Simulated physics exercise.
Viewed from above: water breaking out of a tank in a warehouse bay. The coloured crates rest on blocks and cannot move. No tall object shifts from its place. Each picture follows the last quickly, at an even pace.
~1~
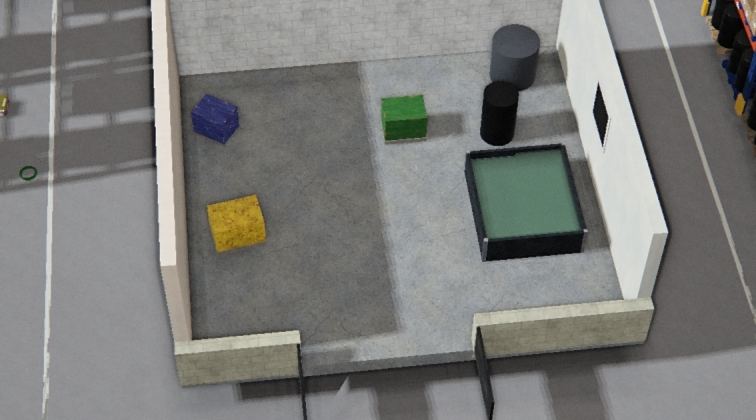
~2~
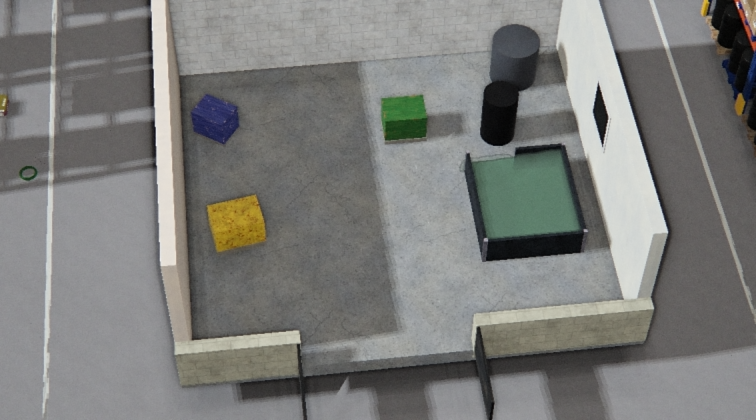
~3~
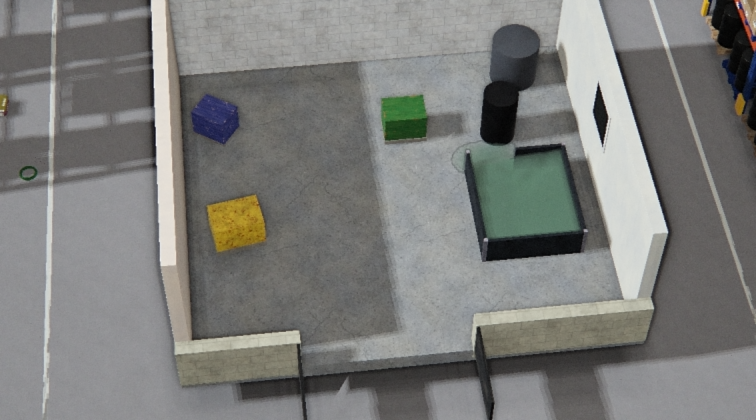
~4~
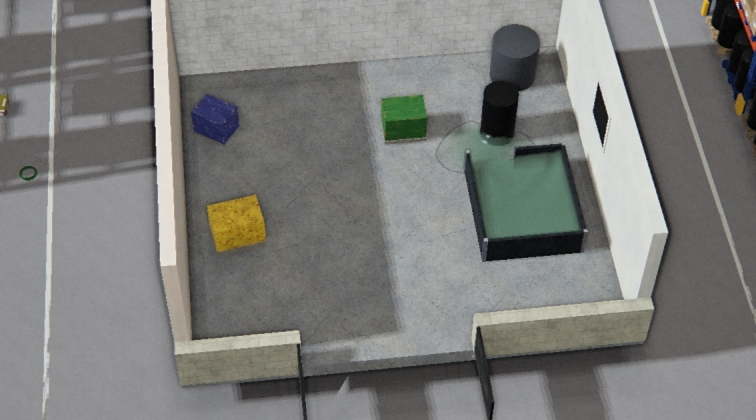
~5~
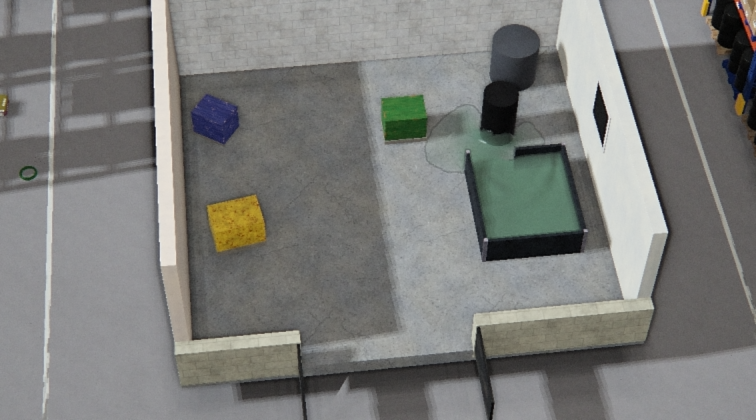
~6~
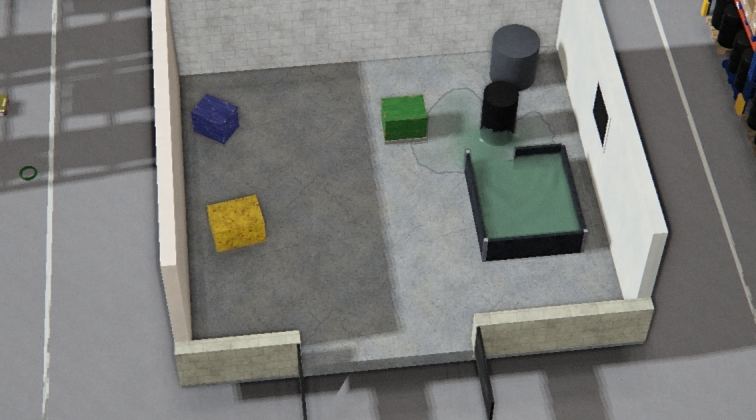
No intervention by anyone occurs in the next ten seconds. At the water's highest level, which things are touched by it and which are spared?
Going through them: The yellow crate is spared; the blue crate is touched; the green crate is touched.
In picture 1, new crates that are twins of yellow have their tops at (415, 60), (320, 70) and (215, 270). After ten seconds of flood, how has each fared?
In turn: Is wetted, is safe, remains dry.
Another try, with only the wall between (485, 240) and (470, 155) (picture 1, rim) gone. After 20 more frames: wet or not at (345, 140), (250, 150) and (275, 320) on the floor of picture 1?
First: Reached by the flood. Second: Reached by the flood. Third: Reached by the flood.
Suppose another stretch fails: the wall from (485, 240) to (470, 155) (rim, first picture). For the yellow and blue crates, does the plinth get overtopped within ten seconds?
Observed: Yellow is doused; blue is doused.
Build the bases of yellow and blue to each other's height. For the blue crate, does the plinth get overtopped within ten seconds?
Looks like the blue comes through fine.
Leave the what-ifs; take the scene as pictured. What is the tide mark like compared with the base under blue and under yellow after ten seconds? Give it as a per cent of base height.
In order: 170% and 60%.
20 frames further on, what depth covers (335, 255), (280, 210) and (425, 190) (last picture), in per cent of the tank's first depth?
Respectively near 0, 2 and 0 per cent.
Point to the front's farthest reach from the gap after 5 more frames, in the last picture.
Point: (401, 63) in the last picture's pixels.
A moment on, water covers 15 % of the floor; the yellow crate not reached, the blue crate not reached, the green crate water round its plinth.
Next, water covers 20 % of the floor; the yellow crate not reached, the blue crate not reached, the green crate water round its plinth.
Then, water covers 35 % of the floor; the yellow crate not reached, the blue crate not reached, the green crate water round its plinth.
Later, water covers 50 % of the floor; the yellow crate water round its plinth, the blue crate water round its plinth, the green crate water round its plinth.
In the end, water covers 65 % of the floor; the yellow crate stayed above the water, the blue crate was topped, the green crate was topped.
